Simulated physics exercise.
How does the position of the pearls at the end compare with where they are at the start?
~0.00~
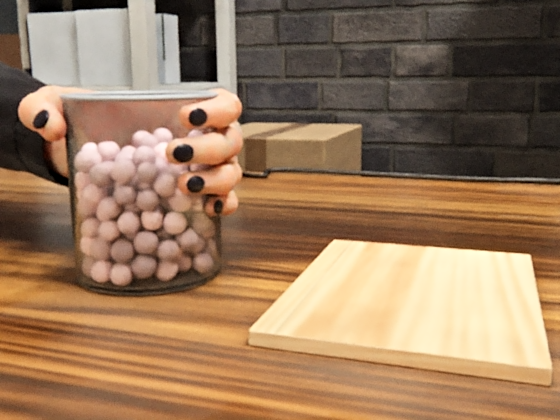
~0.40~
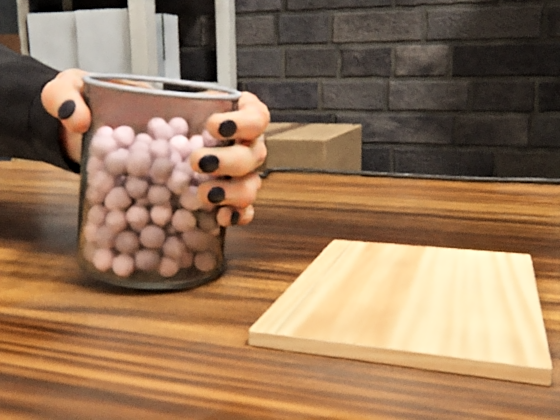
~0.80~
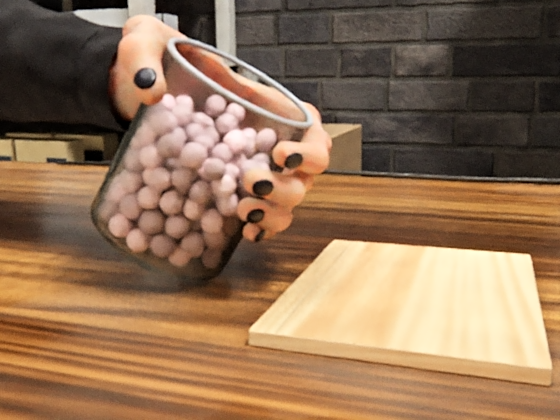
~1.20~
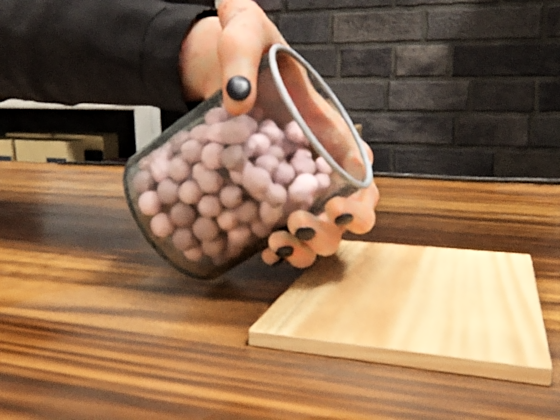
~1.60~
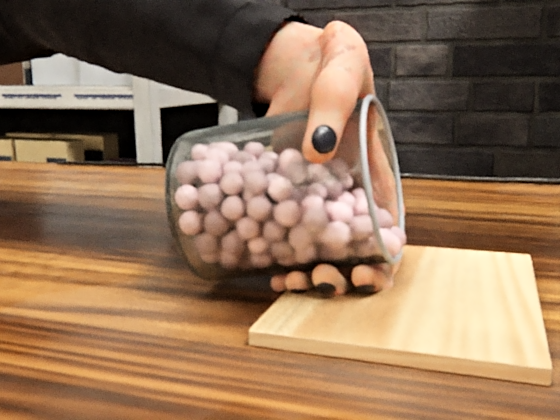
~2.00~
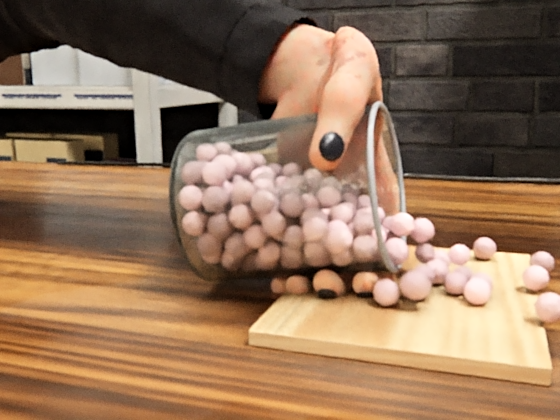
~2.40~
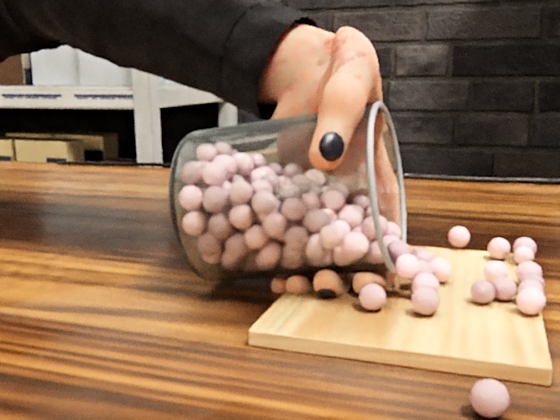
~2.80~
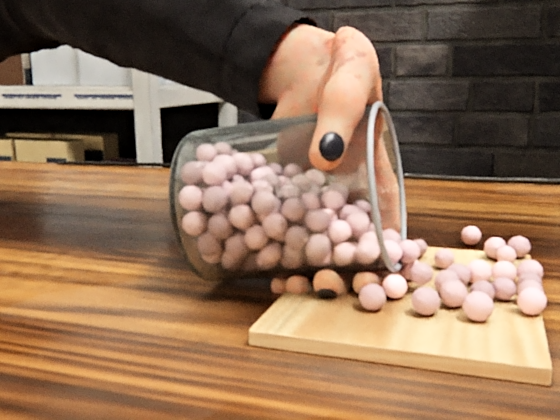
At the start they all sit in the upright glass on the left, clear of the wooden block. By the end they are farther right, with most lying in the tipped glass and some spread over the block.
The clip opens with a hand with dark nail polish holding an upright clear glass, partly filled with pale pink pearls, on a striped wooden table to the left of a light wooden block. The hand lifts the glass slightly and tilts it to the right, and the pearls shift toward the rim but stay inside. It then lowers the glass nearly onto its side, its rim end resting on the block. Pearls roll out over the rim and scatter across the block, one rolling toward the front. At the end, the hand still holds the glass there, with most pearls inside.
